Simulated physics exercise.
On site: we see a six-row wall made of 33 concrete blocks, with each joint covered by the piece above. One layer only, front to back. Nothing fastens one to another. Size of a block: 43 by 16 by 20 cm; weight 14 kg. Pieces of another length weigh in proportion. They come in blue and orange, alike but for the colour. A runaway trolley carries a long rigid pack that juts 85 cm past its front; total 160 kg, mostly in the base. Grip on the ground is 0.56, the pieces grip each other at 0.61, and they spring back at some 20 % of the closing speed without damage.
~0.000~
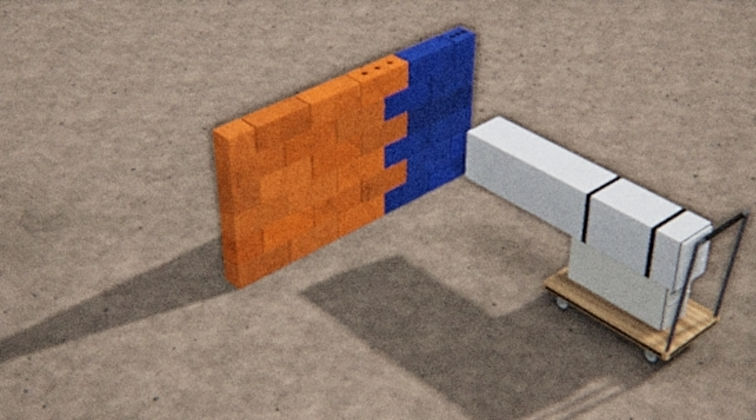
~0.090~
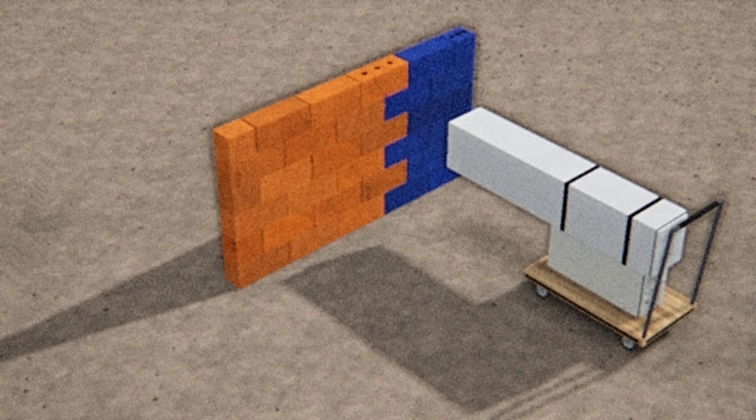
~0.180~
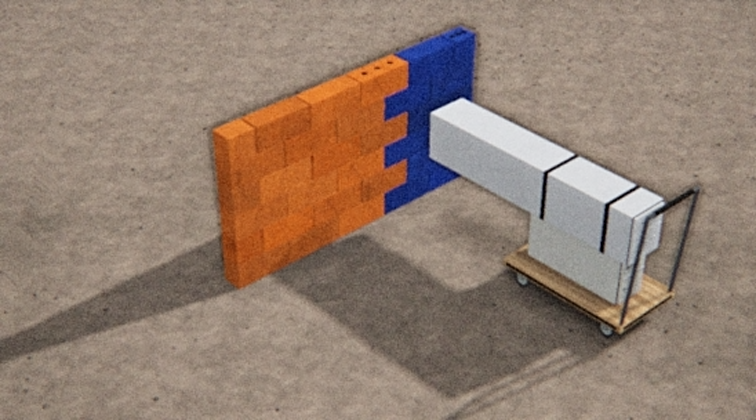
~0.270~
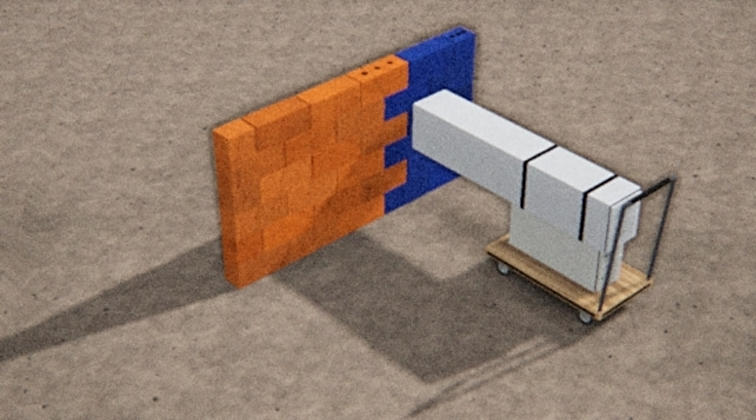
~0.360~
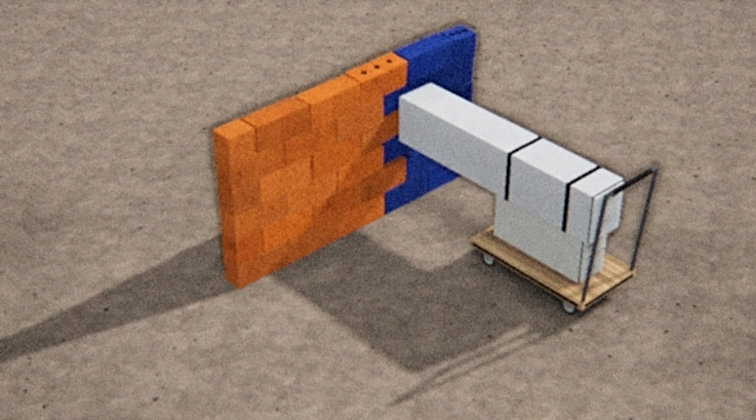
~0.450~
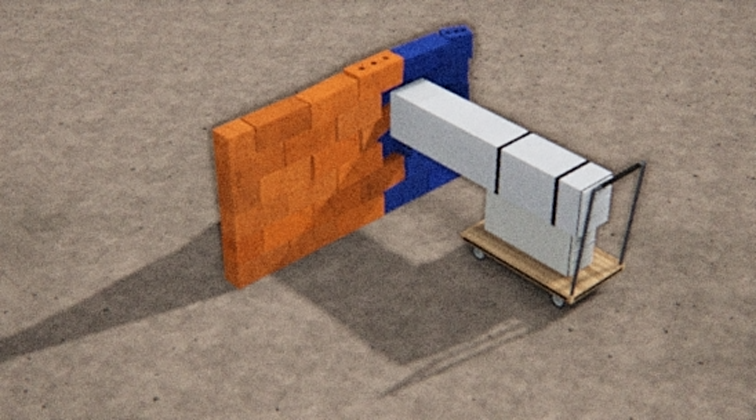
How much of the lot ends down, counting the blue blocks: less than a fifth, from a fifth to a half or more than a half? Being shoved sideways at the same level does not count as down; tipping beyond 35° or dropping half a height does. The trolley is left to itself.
More than a half of them.
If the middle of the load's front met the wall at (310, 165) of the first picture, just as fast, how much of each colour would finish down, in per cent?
Then orange 60, blue 0 per cent.
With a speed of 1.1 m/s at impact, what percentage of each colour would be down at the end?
In that case orange 40, blue 100 per cent.
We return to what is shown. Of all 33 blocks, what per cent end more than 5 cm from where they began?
It is 35 per cent.
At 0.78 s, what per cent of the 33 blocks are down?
By then 20 per cent.
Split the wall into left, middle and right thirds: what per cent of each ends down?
In per cent: Left 0, middle 40, right 70.
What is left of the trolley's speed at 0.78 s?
Near 0.7 m/s.
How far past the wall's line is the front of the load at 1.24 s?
Roughly 70 cm.
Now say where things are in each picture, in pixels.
In the first picture (pixels give the middle of a visible side), load (473, 149) 61 cm short of the wall; top blue block (432, 65); top orange block (337, 106); none has stirred.
In the second picture, load (454, 139) 43 cm short of the wall; top blue block (432, 65).
In the third picture, load (436, 130) 26 cm short of the wall; top blue block (432, 65).
In the fourth picture, load (419, 120) 9 cm short of the wall; top blue block (432, 65).
In the fifth picture, load (405, 113) 53 mm into the wall's line; top blue block (431, 62) 21 mm from its place; steepest lean 5°, the block at (384, 84); movement in 8 of them.
In the sixth picture, load (396, 108) 15 cm into the wall's line; top blue block (427, 63) 7° from how it stood; top orange block (335, 105); steepest lean 7°, the block at (395, 138); movement in 12 of them.
After 0.78 s, load 40 cm past the wall's line, still rolling; 7 of the 12 blue blocks down (7 of 33 in all colours); top blue block 13° from how it stood, 9 cm lower; top orange block 22° from how it stood.
After 1.24 s, load 70 cm past the wall's line, still rolling; 8 of the 12 blue blocks down (12 of 33 in all colours); top blue block upside down; top orange block 66° from how it stood, 67 cm lower.
In the end (3.5 s), load 89 cm past the wall's line, stopped; 8 of the 12 blue blocks down (12 of 33 in all colours); top blue block 98 cm lower; top orange block on its side. That is 67 per cent. From the last view, middles, top blue block near (277, 112), top orange block near (205, 225).
